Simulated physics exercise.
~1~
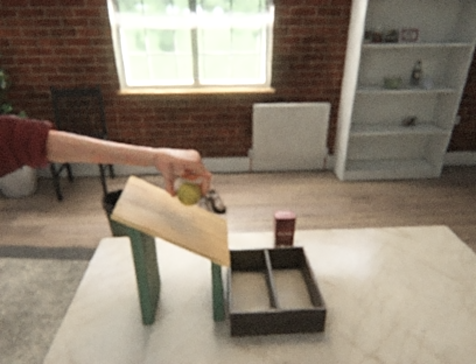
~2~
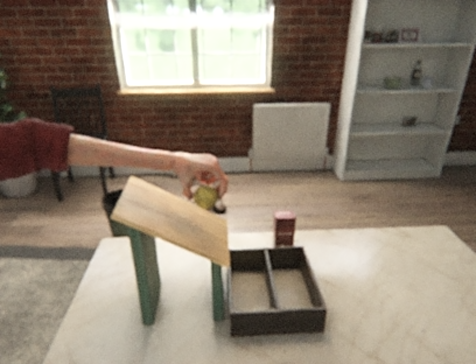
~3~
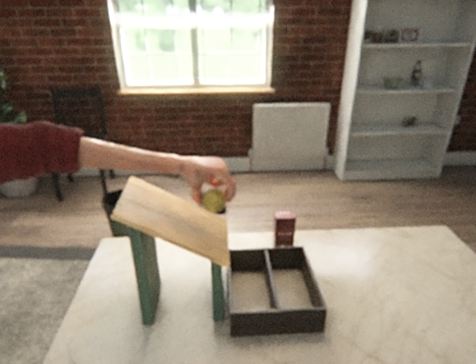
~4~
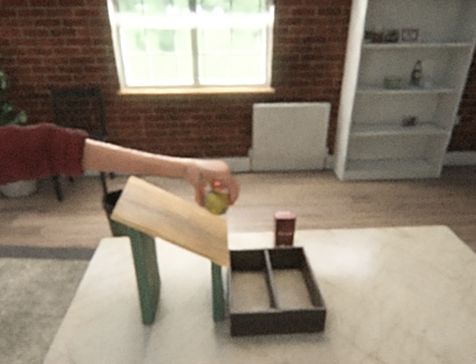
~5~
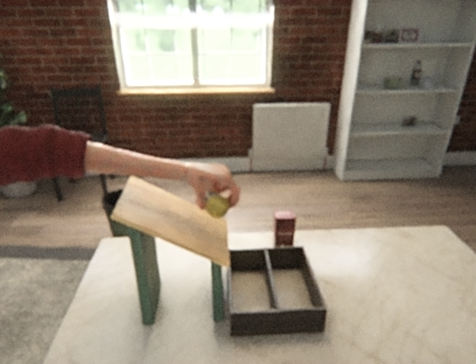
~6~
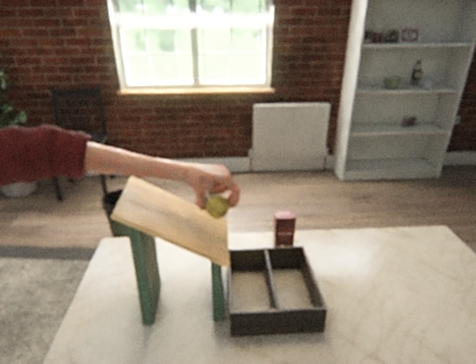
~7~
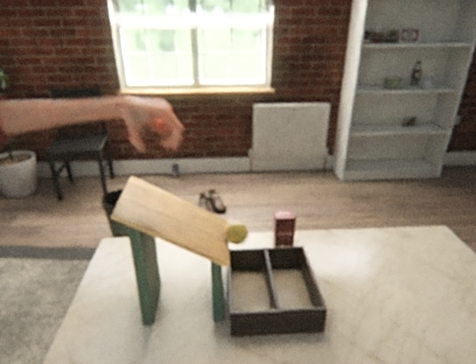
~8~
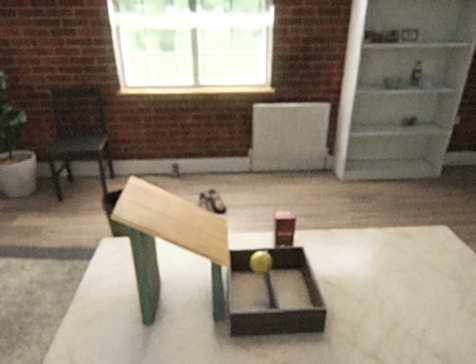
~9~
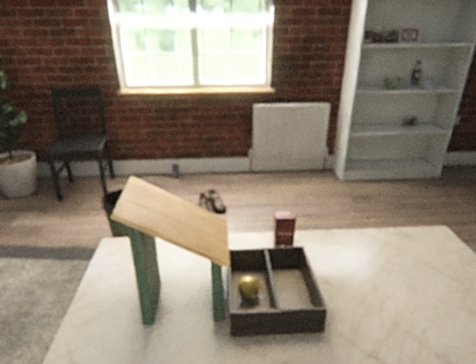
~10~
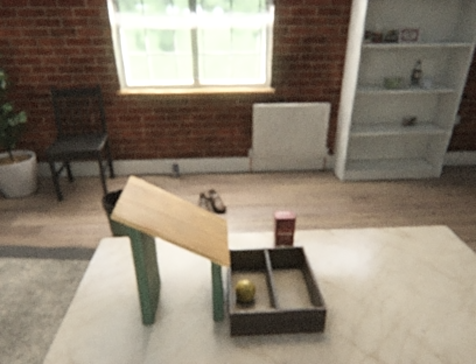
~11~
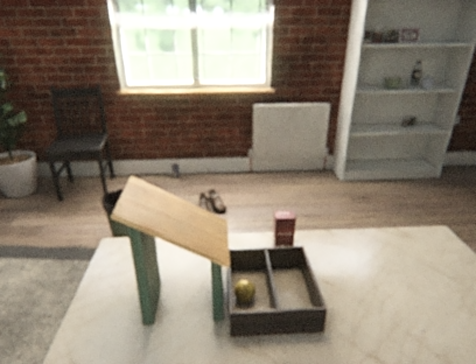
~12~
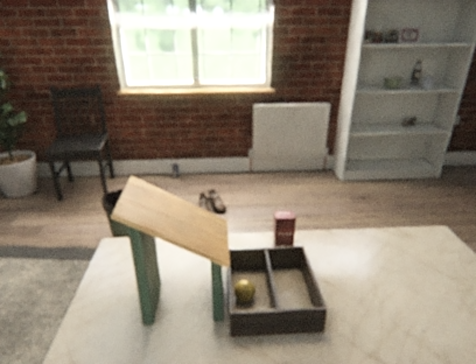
We see a hand hold a yellow ball above a sloping board beside a two-bay tray and a red carton, then release it. The ball drops off the board's lower end into the tray and settles in the nearer bay, while the carton stays put.
